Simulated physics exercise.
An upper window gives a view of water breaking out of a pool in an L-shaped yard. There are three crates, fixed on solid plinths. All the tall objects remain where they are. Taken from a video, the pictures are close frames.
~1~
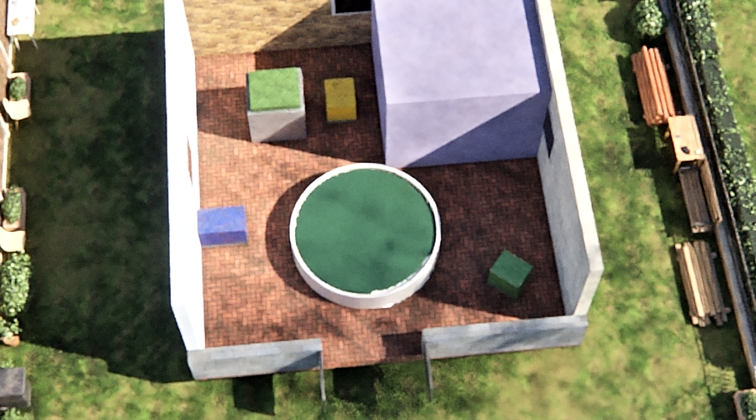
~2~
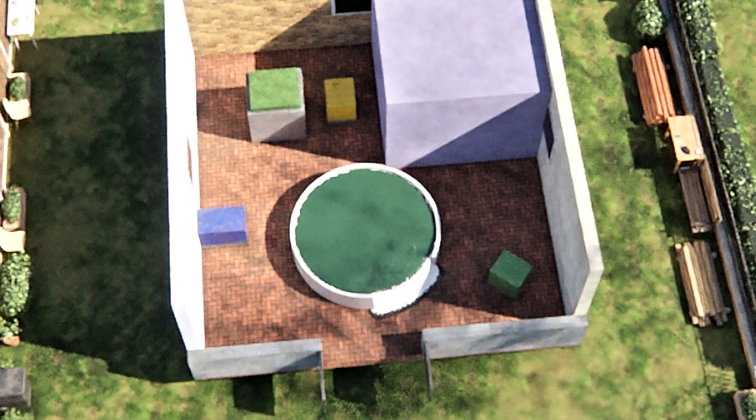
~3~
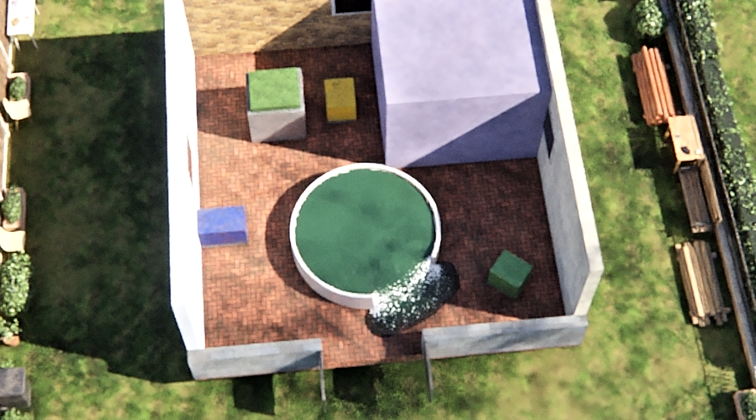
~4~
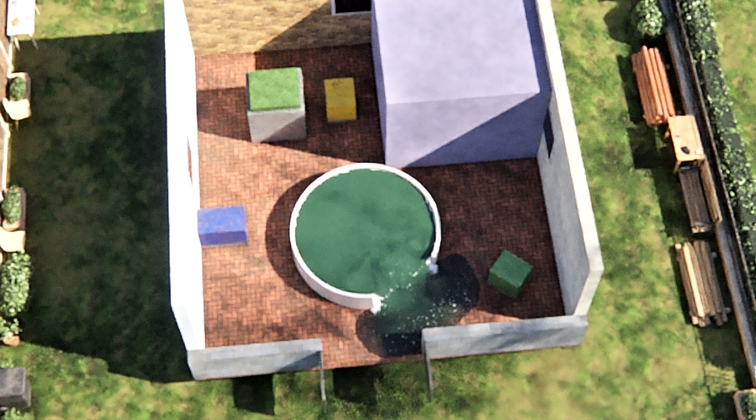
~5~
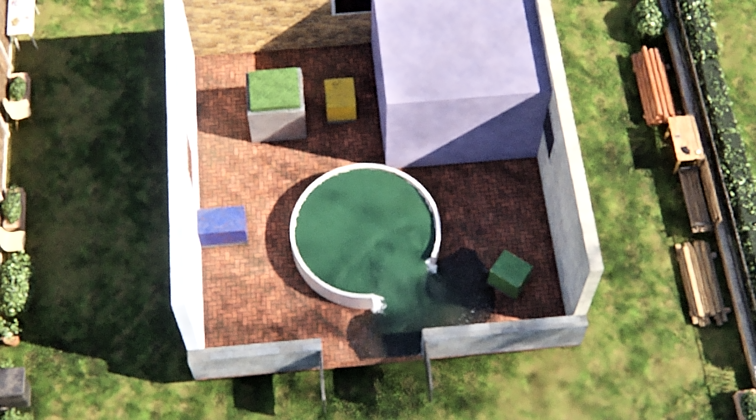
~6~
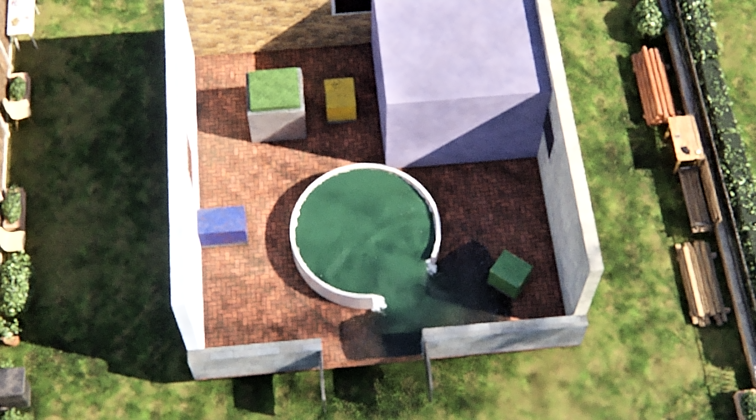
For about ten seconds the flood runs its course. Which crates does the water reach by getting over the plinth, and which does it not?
As I see it, the green crate is within reach of the water. The blue crate is out of reach of the water. The yellow crate is out of reach of the water.
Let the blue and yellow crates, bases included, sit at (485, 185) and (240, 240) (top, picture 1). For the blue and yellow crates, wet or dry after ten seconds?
As I see it, the blue crate is flooded; meanwhile the yellow crate is not reached.
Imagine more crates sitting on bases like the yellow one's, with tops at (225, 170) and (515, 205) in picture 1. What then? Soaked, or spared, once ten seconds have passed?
First is never reached; second is reached.
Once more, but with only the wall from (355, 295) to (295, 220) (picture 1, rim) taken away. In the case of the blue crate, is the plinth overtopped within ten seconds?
The blue one is reached.
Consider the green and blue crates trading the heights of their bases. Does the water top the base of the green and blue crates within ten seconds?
After the swap the green crate is flooded while the blue crate avoids the flood.
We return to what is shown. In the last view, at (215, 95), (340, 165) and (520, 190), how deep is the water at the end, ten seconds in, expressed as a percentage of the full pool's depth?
Some 0, 2 and 25 in a hundred.
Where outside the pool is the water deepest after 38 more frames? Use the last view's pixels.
Look near (392, 180).
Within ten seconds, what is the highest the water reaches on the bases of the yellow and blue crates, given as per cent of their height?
Roughly 70 per cent for the first, 20 per cent for the second.
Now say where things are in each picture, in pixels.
The first frame shows the pool at (366, 231) is whole and still.
In the second frame, the front is at (438, 268), out from the gap at (407, 291).
In the third frame, the front is at (449, 269), out from the gap at (407, 291).
In the fourth frame, water pours out at (407, 291) and has run to a hidden place.
In the fifth frame, water pours out at (407, 291) and has run to (489, 301).
In the sixth frame, the front is at (504, 319), out from the gap at (407, 291).
A moment on, water covers 15 % of the floor; the green crate water round its plinth, the blue crate not reached, the yellow crate not reached.
Next, water covers 15 % of the floor; the green crate water round its plinth, the blue crate not reached, the yellow crate not reached.
Then, water covers 30 % of the floor; the green crate water round its plinth, the blue crate not reached, the yellow crate not reached.
Later, water covers 40 % of the floor; the green crate water round its plinth, the blue crate not reached, the yellow crate water round its plinth.
In the end, water covers 50 % of the floor; the green crate was topped, the blue crate stayed above the water, the yellow crate stayed above the water.
